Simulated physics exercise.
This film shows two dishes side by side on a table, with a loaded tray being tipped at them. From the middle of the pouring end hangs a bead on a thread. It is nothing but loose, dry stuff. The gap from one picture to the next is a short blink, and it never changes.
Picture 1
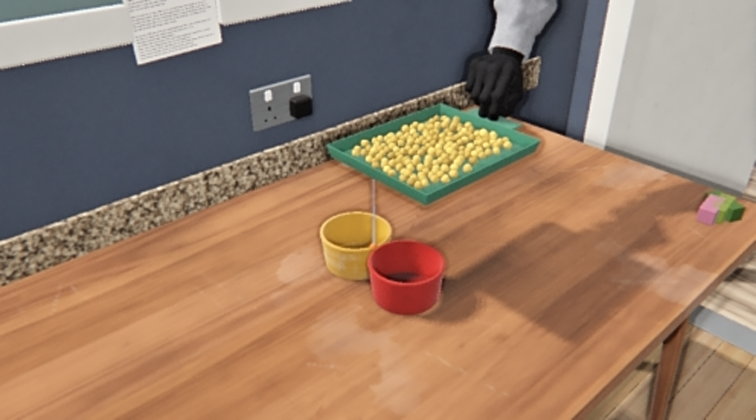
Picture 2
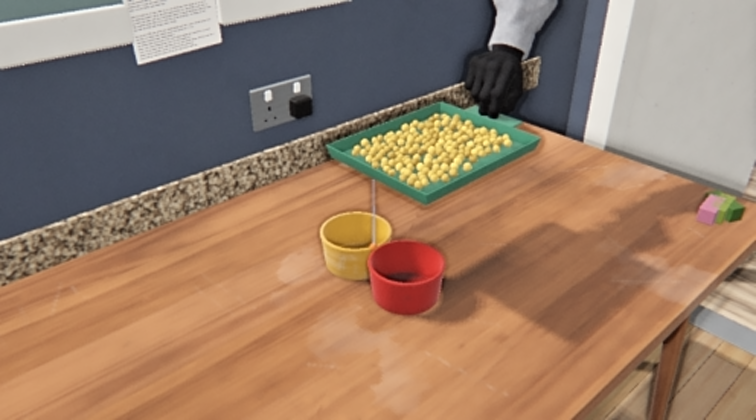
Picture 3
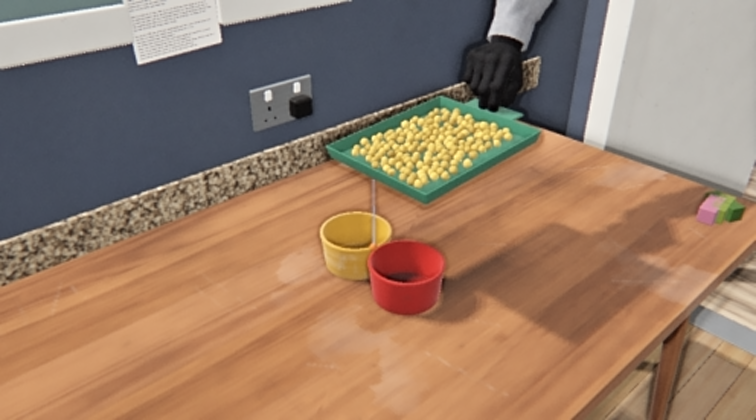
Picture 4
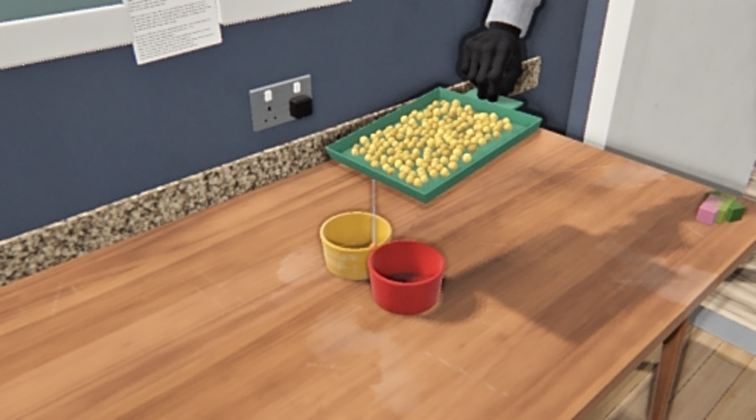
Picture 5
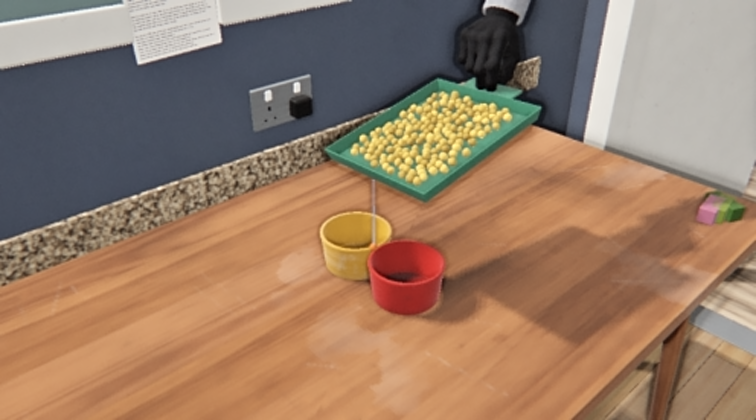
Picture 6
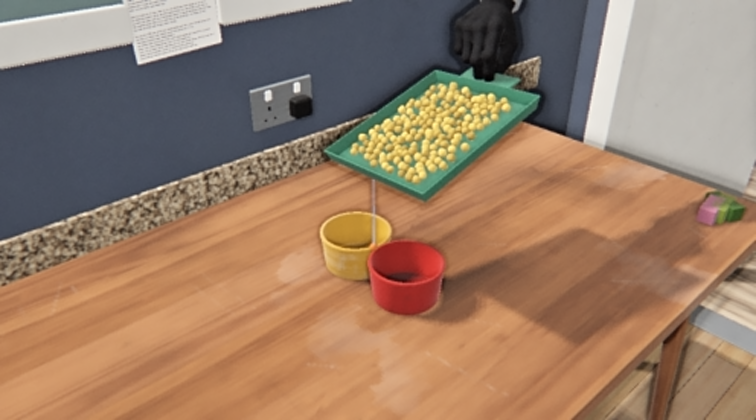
In the video, a black-gloved hand holds a green tray of small yellow balls near a yellow dish and a red dish on a wooden table, then gradually raises the tray's far end, tilting it toward the viewer.
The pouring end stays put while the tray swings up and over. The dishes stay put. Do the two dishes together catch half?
By the end, the dishes are holding not even half of the load, I'd say.
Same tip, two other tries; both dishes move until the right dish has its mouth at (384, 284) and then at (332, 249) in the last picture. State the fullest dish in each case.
The left-hand one the first time, the right-hand one the second.
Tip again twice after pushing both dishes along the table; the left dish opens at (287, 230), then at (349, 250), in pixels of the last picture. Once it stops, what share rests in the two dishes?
About 80 and 50 per cent.
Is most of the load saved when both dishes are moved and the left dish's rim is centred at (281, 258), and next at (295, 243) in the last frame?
The dishes end up with the lesser share in the first try and the greater share in the second.
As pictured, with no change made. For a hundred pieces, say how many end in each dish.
Left dish: Roughly 10 per cent; right dish: Roughly 0 per cent.
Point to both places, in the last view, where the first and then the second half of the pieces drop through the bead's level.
The first part passes (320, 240); everything after passes (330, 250).
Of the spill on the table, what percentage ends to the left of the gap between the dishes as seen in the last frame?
That would be roughly 100 per cent.
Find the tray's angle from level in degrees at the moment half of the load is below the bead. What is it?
Roughly 110 degrees from level.
Soon after the last picture, tray tipped steeply; nearly all on the tray; a stray few in the air.
A little later, tray tipped past a quarter turn; nearly all on the tray; a stray few outside both.
Later still, tray tipped past a quarter turn; a stray few in the right dish; a small part in the left dish; most outside both.
At rest, tray tipped past a quarter turn; a stray few in the right dish; a small part in the left dish; most outside both.
